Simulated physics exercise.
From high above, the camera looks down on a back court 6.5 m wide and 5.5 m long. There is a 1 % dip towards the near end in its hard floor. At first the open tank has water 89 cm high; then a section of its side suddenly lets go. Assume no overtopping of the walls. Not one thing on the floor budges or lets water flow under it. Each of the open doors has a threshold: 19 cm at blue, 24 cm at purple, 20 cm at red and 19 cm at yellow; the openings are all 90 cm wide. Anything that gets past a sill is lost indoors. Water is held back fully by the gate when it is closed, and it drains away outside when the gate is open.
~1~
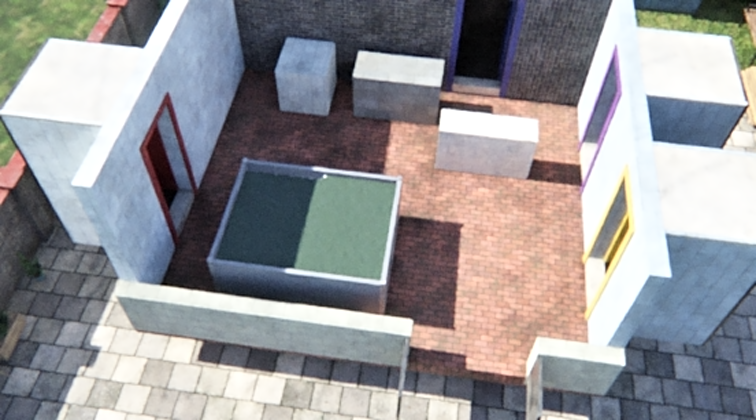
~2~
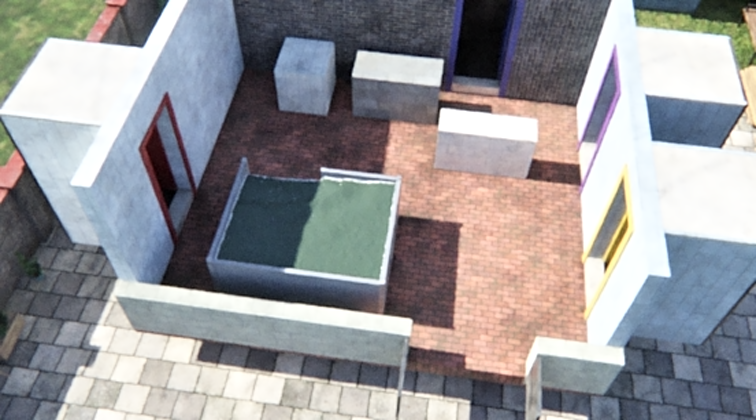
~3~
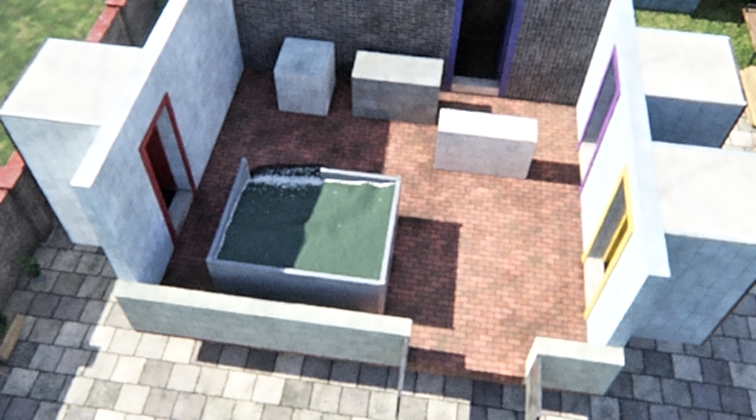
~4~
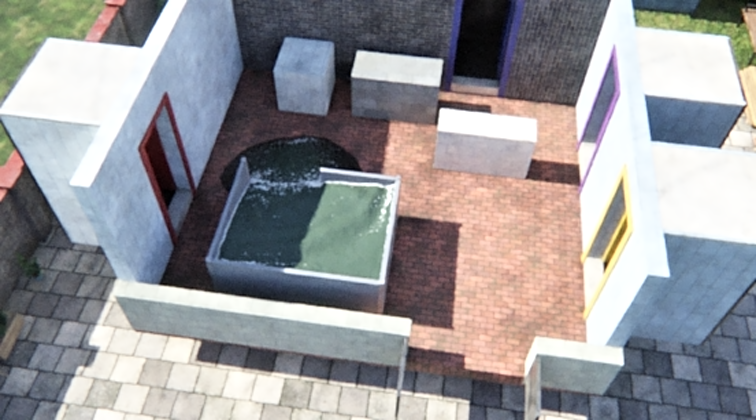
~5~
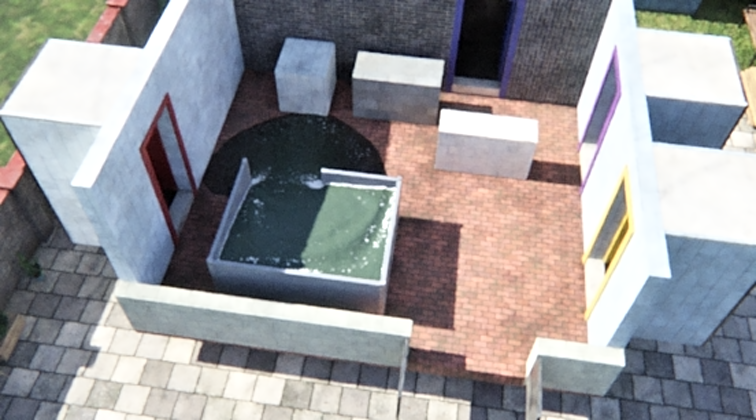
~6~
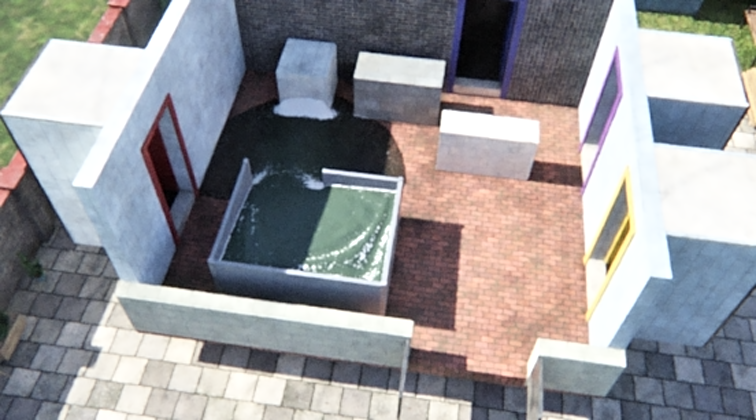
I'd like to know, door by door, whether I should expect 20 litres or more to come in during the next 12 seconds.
Here is what to expect: At the blue door, not that much; at the purple door, not that much; at the red door, not that much; at the yellow door, not that much.
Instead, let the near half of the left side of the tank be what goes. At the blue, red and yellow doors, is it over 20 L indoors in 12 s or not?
Door blue stays within, door red goes beyond, door yellow stays within.
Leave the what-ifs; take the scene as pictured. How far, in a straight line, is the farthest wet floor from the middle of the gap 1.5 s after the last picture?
Around 5.0 metres.
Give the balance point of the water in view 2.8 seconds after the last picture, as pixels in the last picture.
I'd say somewhere around (330, 175).
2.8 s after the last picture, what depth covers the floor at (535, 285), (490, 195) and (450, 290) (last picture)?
Listed order: 0 / 1 / 1 cm.
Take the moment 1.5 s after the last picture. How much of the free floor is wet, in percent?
40 %.
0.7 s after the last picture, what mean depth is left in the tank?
Mean depth: Some 58 cm.
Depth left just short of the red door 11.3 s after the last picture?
Roughly 9.5 centimetres.
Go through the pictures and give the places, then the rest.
The first picture shows the open tank at (310, 221) is whole and still, 89 cm deep.
In the second picture, the front is at a hidden place, 0.7 m from the gap on the open tank's far side; 0.4 m2 of floor is under water; 89 cm left at the back of the open tank.
In the third picture, water pours out on the open tank's far side and has run 1.0 m, to a hidden place; typically 14 cm deep outside, 89 cm at the open tank's back.
In the fourth picture, the front is at (321, 140), 1.5 m from the gap on the open tank's far side; 2.7 m2 of floor is under water; 86 cm left at the back of the open tank.
In the fifth picture, water pours out on the open tank's far side and has run 2.1 m, to (328, 118); typically 7 cm deep outside, 79 cm at the open tank's back.
In the sixth picture, the front is at (340, 101), 2.6 m from the gap on the open tank's far side; 6.6 m2 of floor is under water; 75 cm left at the back of the open tank.
Then, 0.7 s after the last picture water covers 30 % of the floor and is deepest (60 cm) near (246, 71); blue door not reached, purple door not reached, red door 1 cm at the sill, 0 L in, yellow door not reached.
Then, 1.5 s after the last picture water covers 40 % of the floor and is deepest (73 cm) near (318, 79); blue door 5 cm at the sill, 0 L in, purple door not reached, red door 2 cm at the sill, 0 L in, yellow door not reached.
Then, 2.8 s after the last picture water covers 65 % of the floor and is deepest (34 cm) near (273, 100); blue door 9 cm at the sill, 0 L in, purple door 13 cm at the sill, 0 L in, red door 13 cm at the sill, 0 L in, yellow door not reached.
Then, 6.3 s after the last picture water covers 95 % of the floor and is deepest (26 cm) near (591, 371); blue door 12 cm at the sill, 0 L in, purple door 16 cm at the sill, 1 L in, red door 17 cm at the sill, 0 L in, yellow door 4 cm at the sill, 0 L in.
Then, 11.3 s after the last picture water covers 100 % of the floor and is deepest (15 cm) near (564, 323); blue door 10 cm at the sill, 0 L in, purple door 10 cm at the sill, 1 L in, red door 9 cm at the sill, 1 L in, yellow door 10 cm at the sill, 0 L in.
